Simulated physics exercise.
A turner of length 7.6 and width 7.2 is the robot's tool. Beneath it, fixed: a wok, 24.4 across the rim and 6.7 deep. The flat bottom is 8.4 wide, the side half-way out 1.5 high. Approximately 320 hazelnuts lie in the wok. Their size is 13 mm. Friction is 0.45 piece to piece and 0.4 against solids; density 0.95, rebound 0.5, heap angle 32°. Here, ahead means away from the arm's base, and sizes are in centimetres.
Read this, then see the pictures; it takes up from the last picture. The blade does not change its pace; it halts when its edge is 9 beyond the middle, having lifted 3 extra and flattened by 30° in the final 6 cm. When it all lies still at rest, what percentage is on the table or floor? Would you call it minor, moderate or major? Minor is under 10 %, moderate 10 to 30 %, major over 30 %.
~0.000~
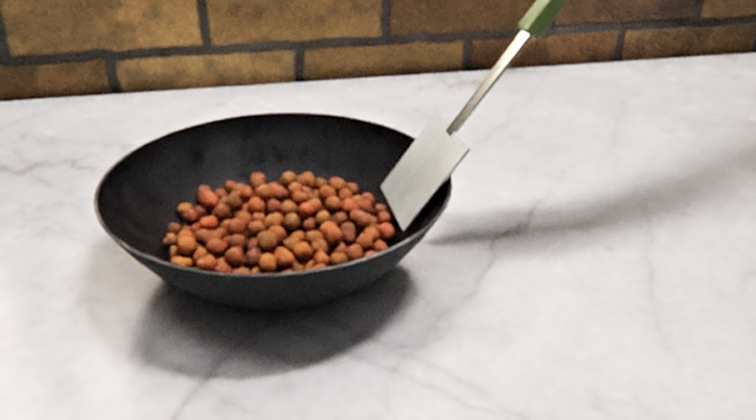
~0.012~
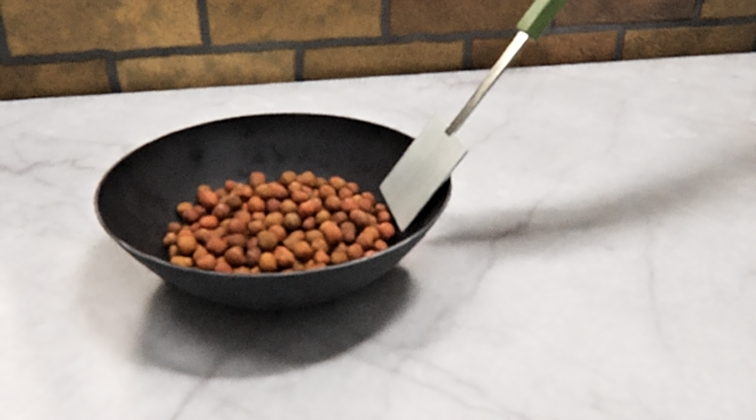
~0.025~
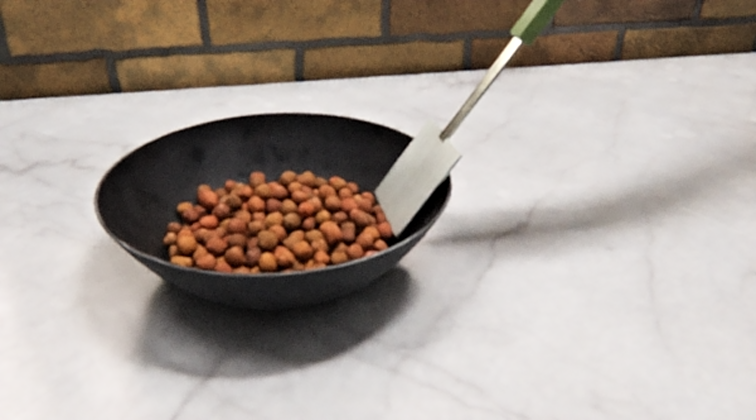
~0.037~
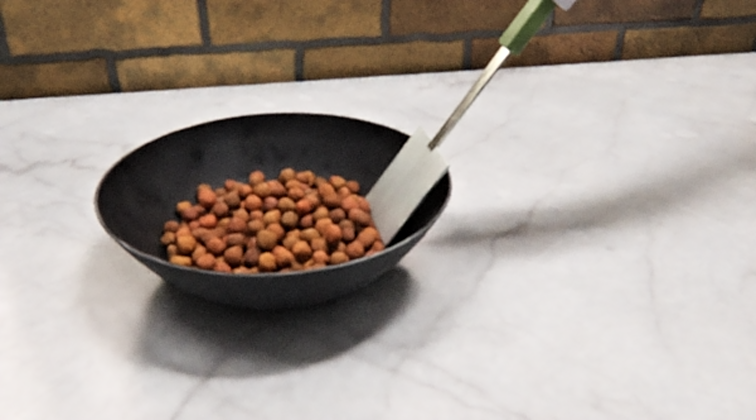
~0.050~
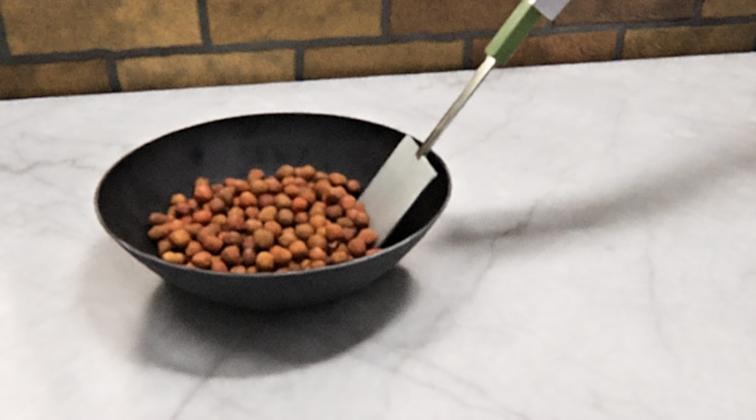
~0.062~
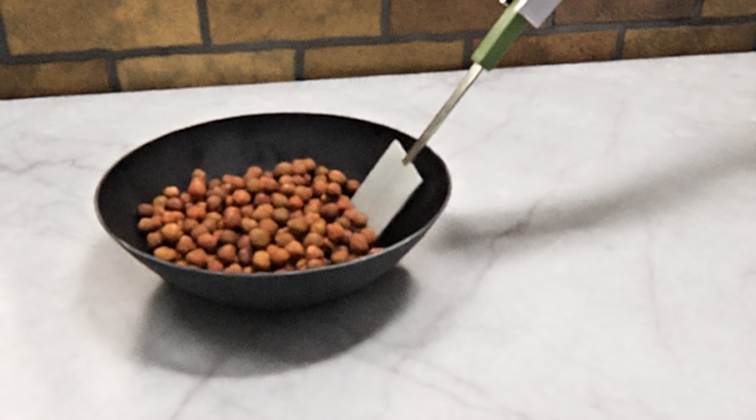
I would call it major.
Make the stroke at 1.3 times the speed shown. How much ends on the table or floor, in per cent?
I'd put it around 45 per cent.
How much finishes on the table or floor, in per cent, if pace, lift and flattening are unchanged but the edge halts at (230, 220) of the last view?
0 %, roughly.
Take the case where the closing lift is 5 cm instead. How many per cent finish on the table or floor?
I'd say close to 35 per cent.
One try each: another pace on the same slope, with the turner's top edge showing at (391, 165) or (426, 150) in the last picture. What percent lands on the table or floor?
Near 45 per cent in the first try and near 25 per cent in the second.
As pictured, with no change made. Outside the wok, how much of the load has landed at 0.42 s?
Around 10 percent.
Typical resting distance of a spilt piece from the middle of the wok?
I'd say some 26 centimetres, give or take.
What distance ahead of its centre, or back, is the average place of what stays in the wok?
I'd put it at roughly 2.5 cm toward the front.
After 0.13 s, sloping 54°, highest piece 7 above the table; 315 in the wok.
After 0.19 s, sloping 45°, highest piece 8 above the table; 314 in the wok, 1 on the blade or in flight.
After 0.42 s, sloping 24°, highest piece 14 above the table; 193 in the wok, 37 on the table or floor, 85 on the blade or in flight.
After 1.47 s, sloping 24°, highest piece 4 above the table; 192 in the wok, 123 on the table or floor.
In the end, 192 in the wok, 123 on the table or floor. That is 39 % on the table or floor.
